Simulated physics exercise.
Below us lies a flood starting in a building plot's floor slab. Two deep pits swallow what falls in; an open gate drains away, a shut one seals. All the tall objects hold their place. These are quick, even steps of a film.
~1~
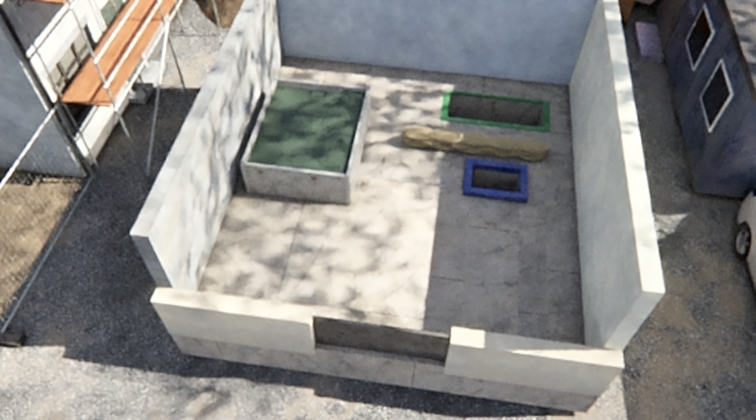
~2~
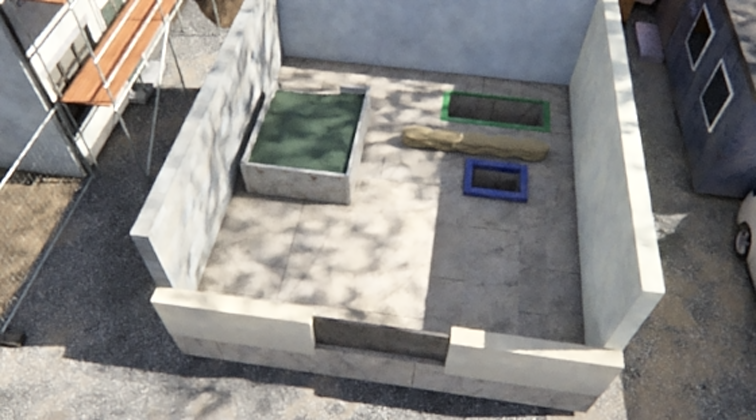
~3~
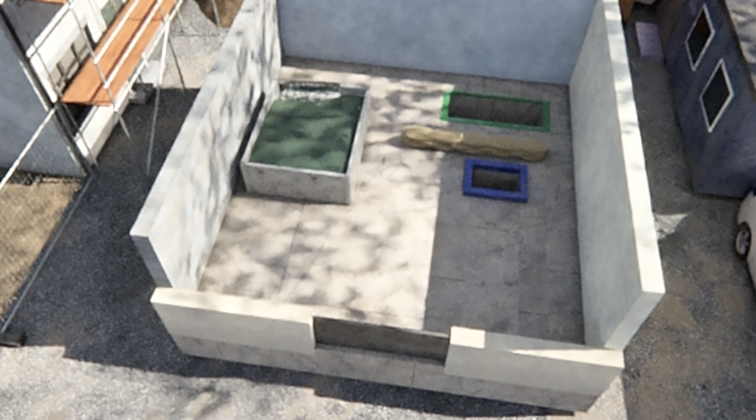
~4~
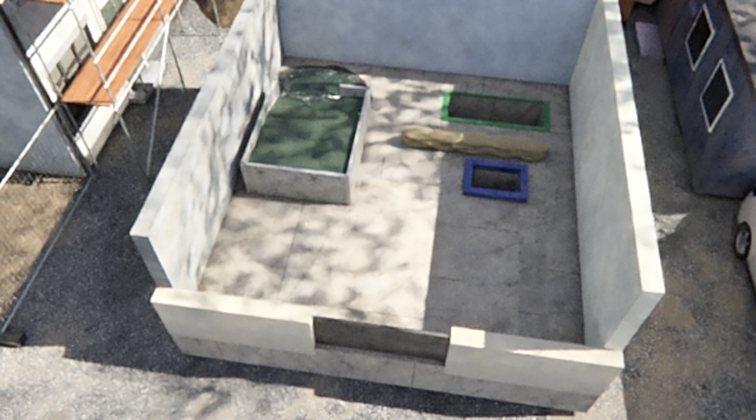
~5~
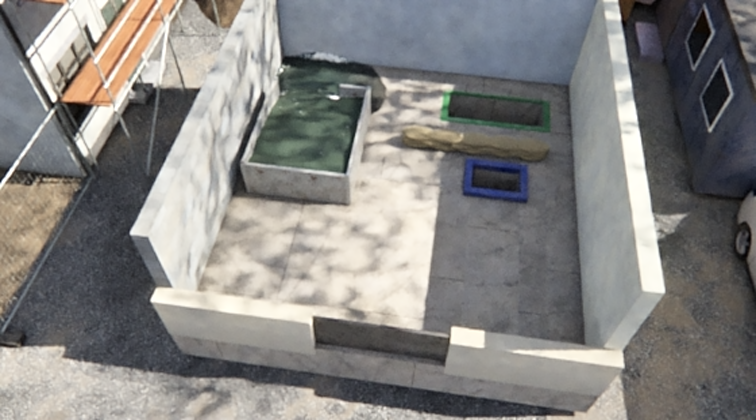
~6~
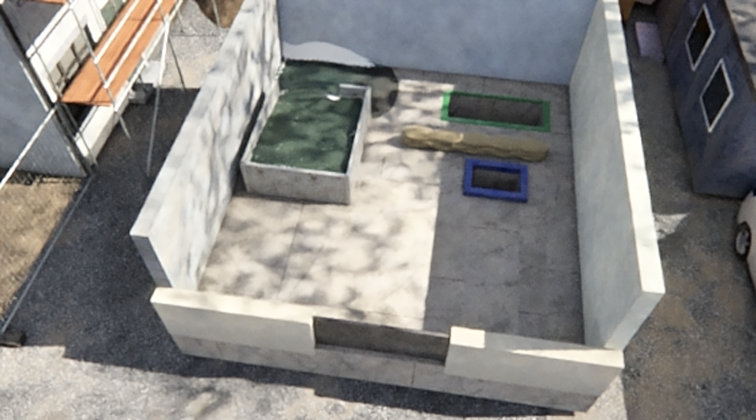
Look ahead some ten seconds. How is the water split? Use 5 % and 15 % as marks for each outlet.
One by one: The gate takes less than 5 %; the green pit takes more than 15 %; the blue pit takes less than 5 %.
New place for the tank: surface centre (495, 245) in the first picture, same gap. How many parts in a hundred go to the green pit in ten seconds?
Per cent: Green 6.
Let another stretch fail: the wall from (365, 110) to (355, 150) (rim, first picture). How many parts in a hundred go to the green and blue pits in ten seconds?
Parts in a hundred: Green 10, blue 15.
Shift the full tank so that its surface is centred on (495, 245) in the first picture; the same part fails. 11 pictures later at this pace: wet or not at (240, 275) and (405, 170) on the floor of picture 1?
In that order: Dry, under water.
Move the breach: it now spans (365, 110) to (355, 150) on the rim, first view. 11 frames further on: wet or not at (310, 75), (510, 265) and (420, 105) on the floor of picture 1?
In turn: Free of water, wet, wet.
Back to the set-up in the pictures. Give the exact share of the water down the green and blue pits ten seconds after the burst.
Roughly 44 per cent, then 0 per cent.
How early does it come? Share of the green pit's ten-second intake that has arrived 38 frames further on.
I make it 65 per cent.
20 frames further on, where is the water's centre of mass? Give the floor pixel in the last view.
Around (341, 120).
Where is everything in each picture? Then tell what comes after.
The first frame shows still water in the open tank at (310, 127).
In the second frame, the front is at a hidden place, out from the gap on the open tank's far side.
In the third frame, the front is at a hidden place, out from the gap on the open tank's far side.
In the fourth frame, the front is at (339, 69), out from the gap on the open tank's far side.
In the fifth frame, the front is at (288, 56), out from the gap on the open tank's far side.
In the sixth frame, water pours out on the open tank's far side and has run to (384, 66).
A moment on, water covers 15 % of the floor; the gate 0 %, the green pit 0 %, the blue pit 0 %.
Next, water covers 25 % of the floor; the gate 0 %, the green pit 2 %, the blue pit 0 %.
Then, water covers 40 % of the floor; the gate 0 %, the green pit 11 %, the blue pit 0 %.
Later, water covers 60 % of the floor; the gate 0 %, the green pit 29 %, the blue pit 0 %.
In the end, water covers 75 % of the floor; the gate 0 %, the green pit 44 %, the blue pit 0 %.
